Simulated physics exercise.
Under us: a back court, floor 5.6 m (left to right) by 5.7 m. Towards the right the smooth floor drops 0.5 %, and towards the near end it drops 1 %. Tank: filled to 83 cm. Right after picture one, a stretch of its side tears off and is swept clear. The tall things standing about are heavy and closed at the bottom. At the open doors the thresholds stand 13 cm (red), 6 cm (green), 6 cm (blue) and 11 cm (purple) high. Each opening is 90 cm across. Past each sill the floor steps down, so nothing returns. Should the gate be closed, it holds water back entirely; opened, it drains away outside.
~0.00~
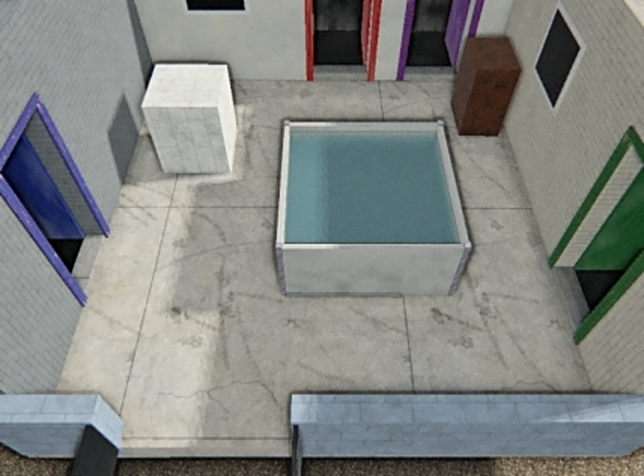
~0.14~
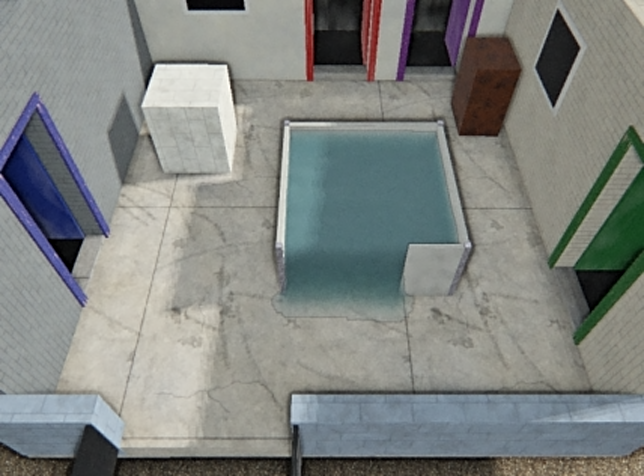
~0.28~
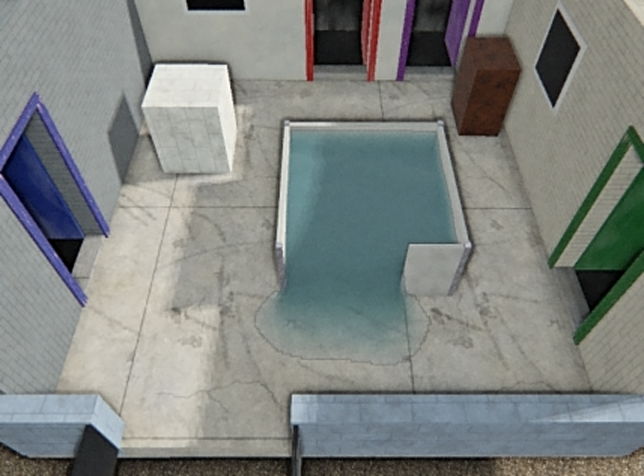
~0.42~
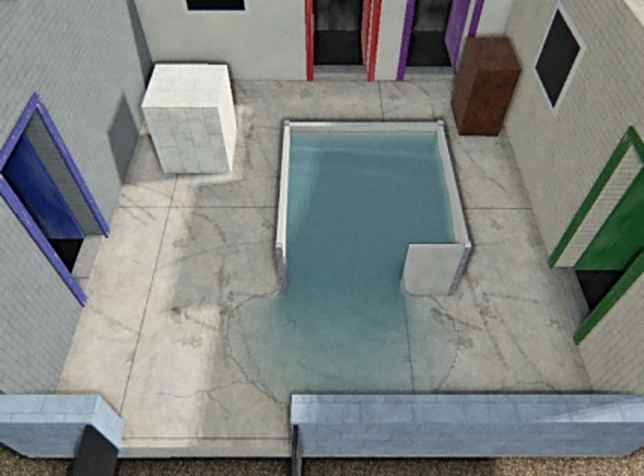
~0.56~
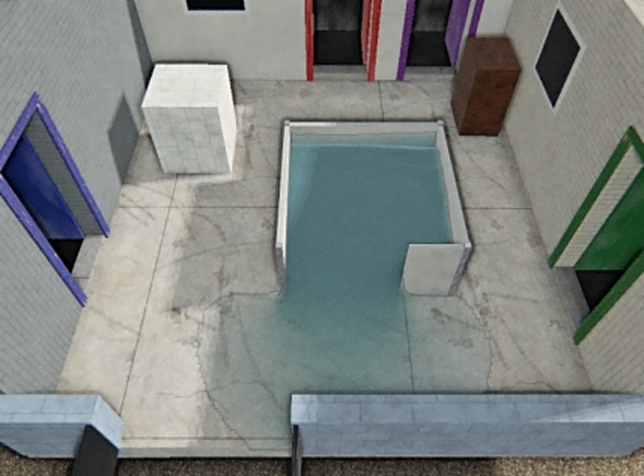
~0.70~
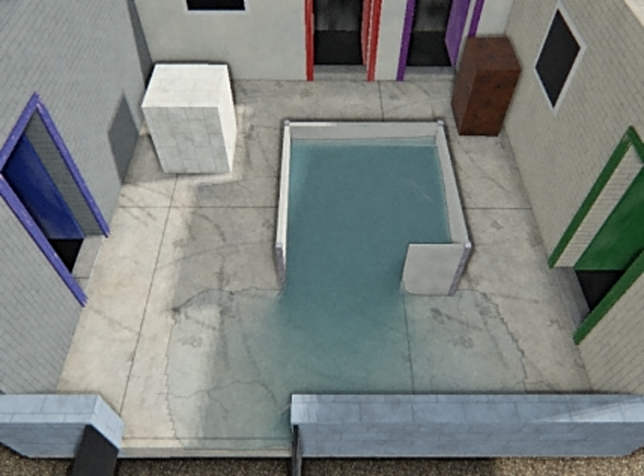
The video shows a square tank of still water in a courtyard with coloured door surrounds; part of its near side disappears, and water pours through the gap, spreading across the pale floor towards the low front wall.
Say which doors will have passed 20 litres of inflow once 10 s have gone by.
After that time: Red door: Not passed, green door: Passed, blue door: Not passed, purple door: Not passed.
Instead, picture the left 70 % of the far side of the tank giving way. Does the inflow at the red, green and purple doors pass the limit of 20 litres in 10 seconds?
Note: Red beyond the mark, green short of the mark, purple beyond the mark.
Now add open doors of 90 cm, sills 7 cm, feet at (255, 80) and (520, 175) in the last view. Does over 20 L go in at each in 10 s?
In turn: Short of it, beyond it.
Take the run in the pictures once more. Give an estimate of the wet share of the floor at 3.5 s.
Wet share: Near 60 percent.
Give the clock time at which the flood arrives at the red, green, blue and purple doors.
Red: 4.5 s; green: 1.6 s; blue: 2.6 s; purple: 4.0 s.
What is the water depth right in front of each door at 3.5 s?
Centimetres: Red 0 / green 14 / blue 5 / purple 0.
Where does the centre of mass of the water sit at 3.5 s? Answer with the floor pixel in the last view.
About (374, 283).
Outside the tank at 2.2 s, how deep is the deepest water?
Peak depth: Approx. 42 cm.
After 1.4 s water covers 20 % of the floor and is deepest (55 cm) near (353, 422); red door not reached, green door not reached, blue door not reached, purple door not reached.
After 2.2 s water covers 35 % of the floor and is deepest (42 cm) near (603, 422); red door not reached, green door 17 cm at the sill, 8 L in, blue door not reached, purple door not reached.
After 3.5 s water covers 60 % of the floor and is deepest (29 cm) near (603, 422); red door not reached, green door 14 cm at the sill, 67 L in, blue door 5 cm at the sill, 0 L in, purple door not reached.
After 6.0 s water covers 90 % of the floor and is deepest (16 cm) near (509, 177); red door 7 cm at the sill, 0 L in, green door 10 cm at the sill, 115 L in, blue door 5 cm at the sill, 0 L in, purple door 9 cm at the sill, 0 L in.
After 10.0 s water covers 100 % of the floor and is deepest (12 cm) near (263, 97); red door 5 cm at the sill, 0 L in, green door 6 cm at the sill, 129 L in, blue door 3 cm at the sill, 0 L in, purple door 4 cm at the sill, 1 L in.
